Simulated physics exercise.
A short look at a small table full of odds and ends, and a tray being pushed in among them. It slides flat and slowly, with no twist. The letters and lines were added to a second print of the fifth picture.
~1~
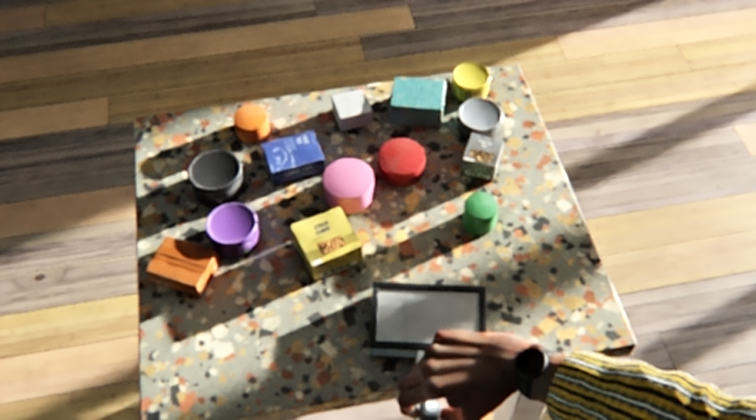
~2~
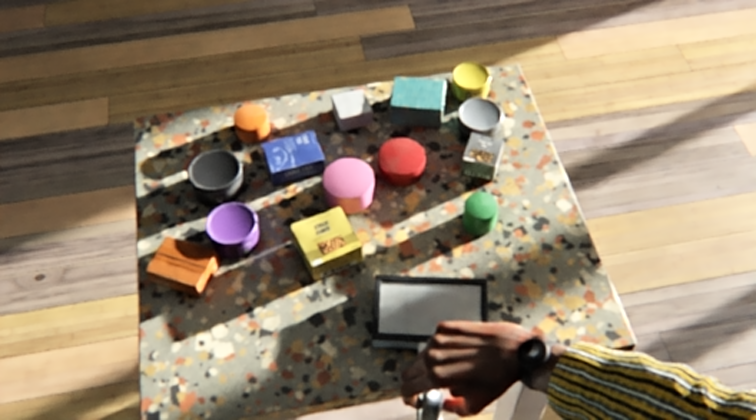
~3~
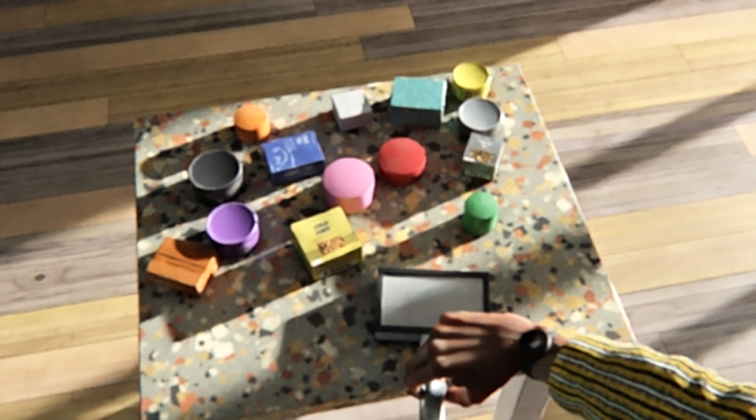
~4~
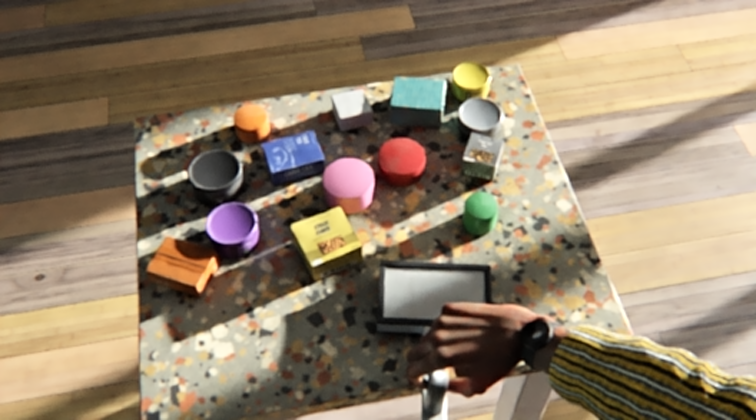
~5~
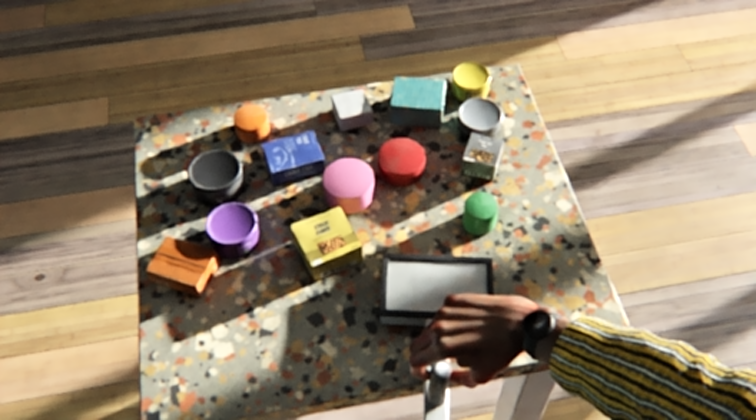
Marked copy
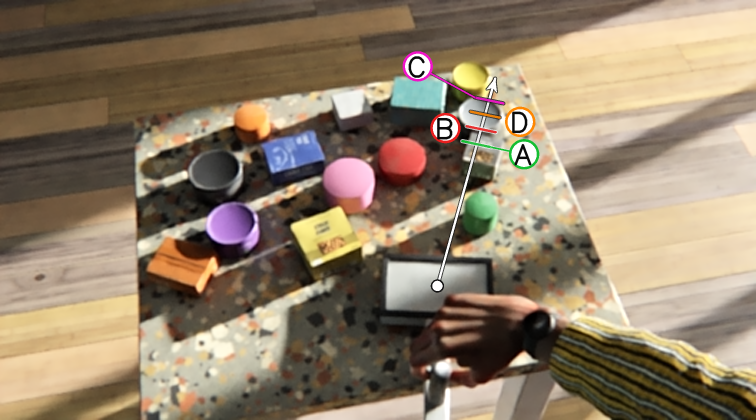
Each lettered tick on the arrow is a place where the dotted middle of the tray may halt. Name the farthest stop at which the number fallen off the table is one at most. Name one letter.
No farther than A.
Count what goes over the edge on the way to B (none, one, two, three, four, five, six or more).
Two.
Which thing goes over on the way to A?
It is the yellow tub.
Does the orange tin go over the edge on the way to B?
By then, no.
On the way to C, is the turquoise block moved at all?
Yes.
On the marked copy, A at (477, 144); B at (481, 129); C at (489, 101); D at (485, 114); the arrow from (437, 286) to (495, 78); the white dot at (437, 286).
Following A. Soon after the start, tray (452, 236); green tin (481, 194); yellow tub (471, 83).
Later, tray (466, 185); yellow tub (466, 66); grey tub (476, 95).
In the end, tray (476, 150); yellow tub over the edge; grey tub (466, 69); one fallen.
As for the rest, B drops two; C drops two; D drops two.
